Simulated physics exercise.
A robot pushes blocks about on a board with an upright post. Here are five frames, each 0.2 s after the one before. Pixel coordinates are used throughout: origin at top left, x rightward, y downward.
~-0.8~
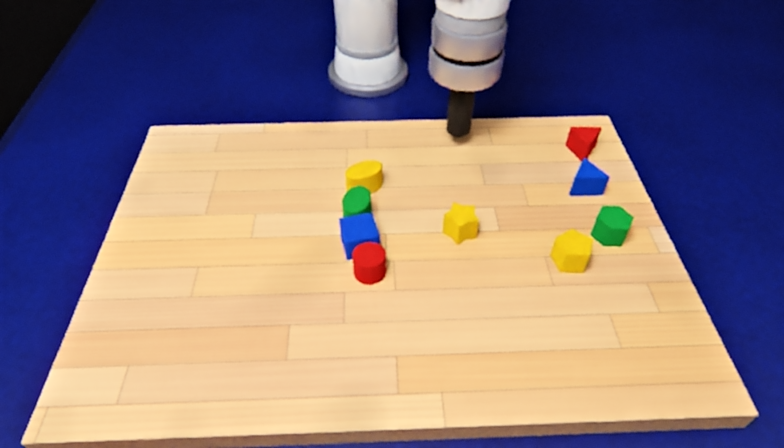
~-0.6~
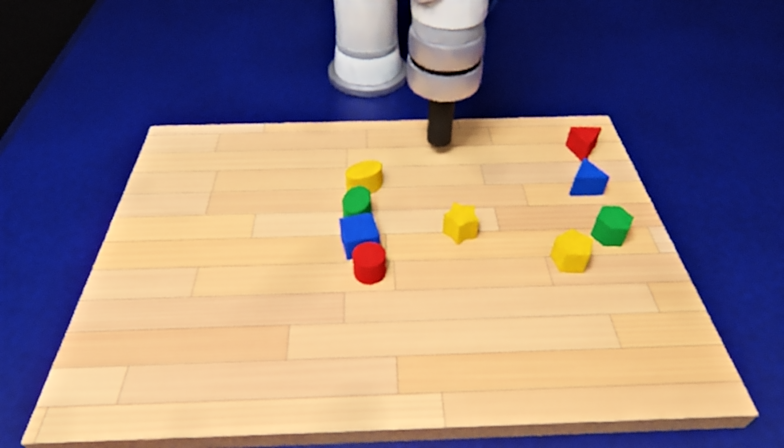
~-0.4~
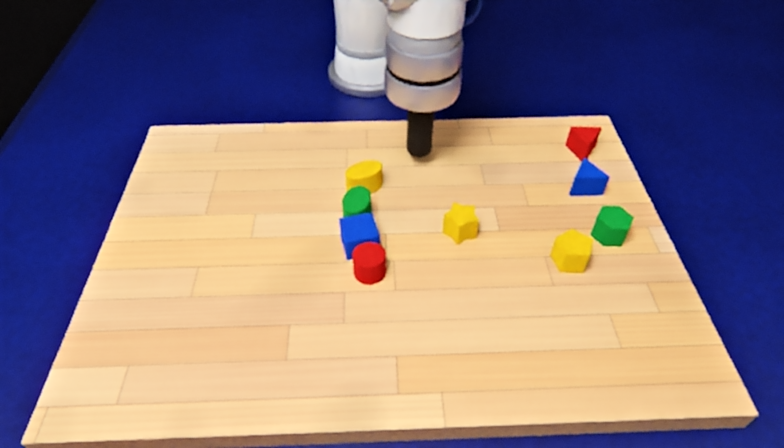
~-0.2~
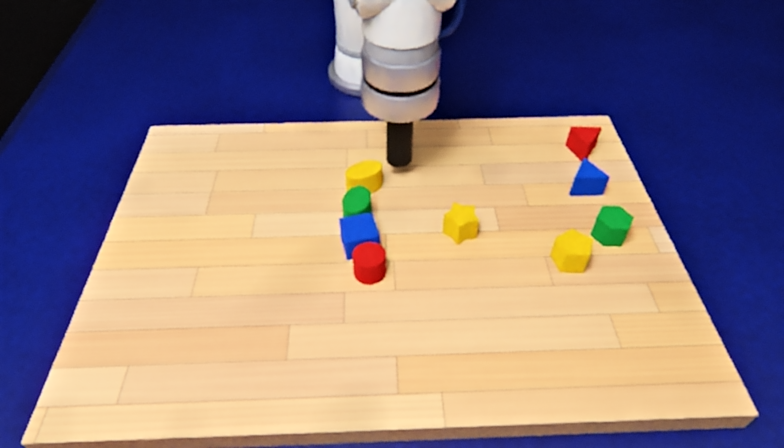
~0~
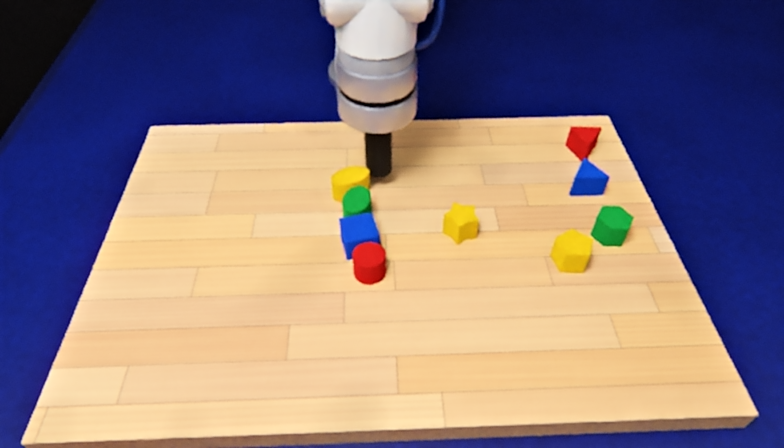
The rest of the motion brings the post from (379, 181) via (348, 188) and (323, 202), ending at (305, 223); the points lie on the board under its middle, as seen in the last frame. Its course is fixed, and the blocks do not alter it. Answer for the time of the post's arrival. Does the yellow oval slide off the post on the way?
Short answer: No.
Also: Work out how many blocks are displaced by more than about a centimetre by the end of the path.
Number moved: 1.
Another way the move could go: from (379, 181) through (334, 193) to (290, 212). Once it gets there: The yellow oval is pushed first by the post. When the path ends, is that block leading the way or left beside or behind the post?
By then it is in front of the post.
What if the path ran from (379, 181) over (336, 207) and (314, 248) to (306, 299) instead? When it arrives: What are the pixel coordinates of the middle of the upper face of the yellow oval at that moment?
The answer is (290, 198).
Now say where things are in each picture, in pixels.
The first frame shows post tip at (458, 130); block tops, yellow oval at (364, 169); green oval at (356, 198).
The second frame shows post at (439, 139); blocks unchanged.
The third frame shows post at (419, 149); blocks unchanged.
The fourth frame shows post at (399, 159); blocks unchanged.
The fifth frame shows post at (379, 170); yellow oval at (350, 174); green oval at (356, 198).
What follows on the original path. One third of the way, post at (346, 176); yellow oval at (318, 185), turned 15° anticlockwise.
Two thirds of the way, post at (320, 191); yellow oval at (291, 200), turned 15° anticlockwise.
At the end, post at (303, 211); yellow oval at (268, 215), turned 15° clockwise; green oval in place.
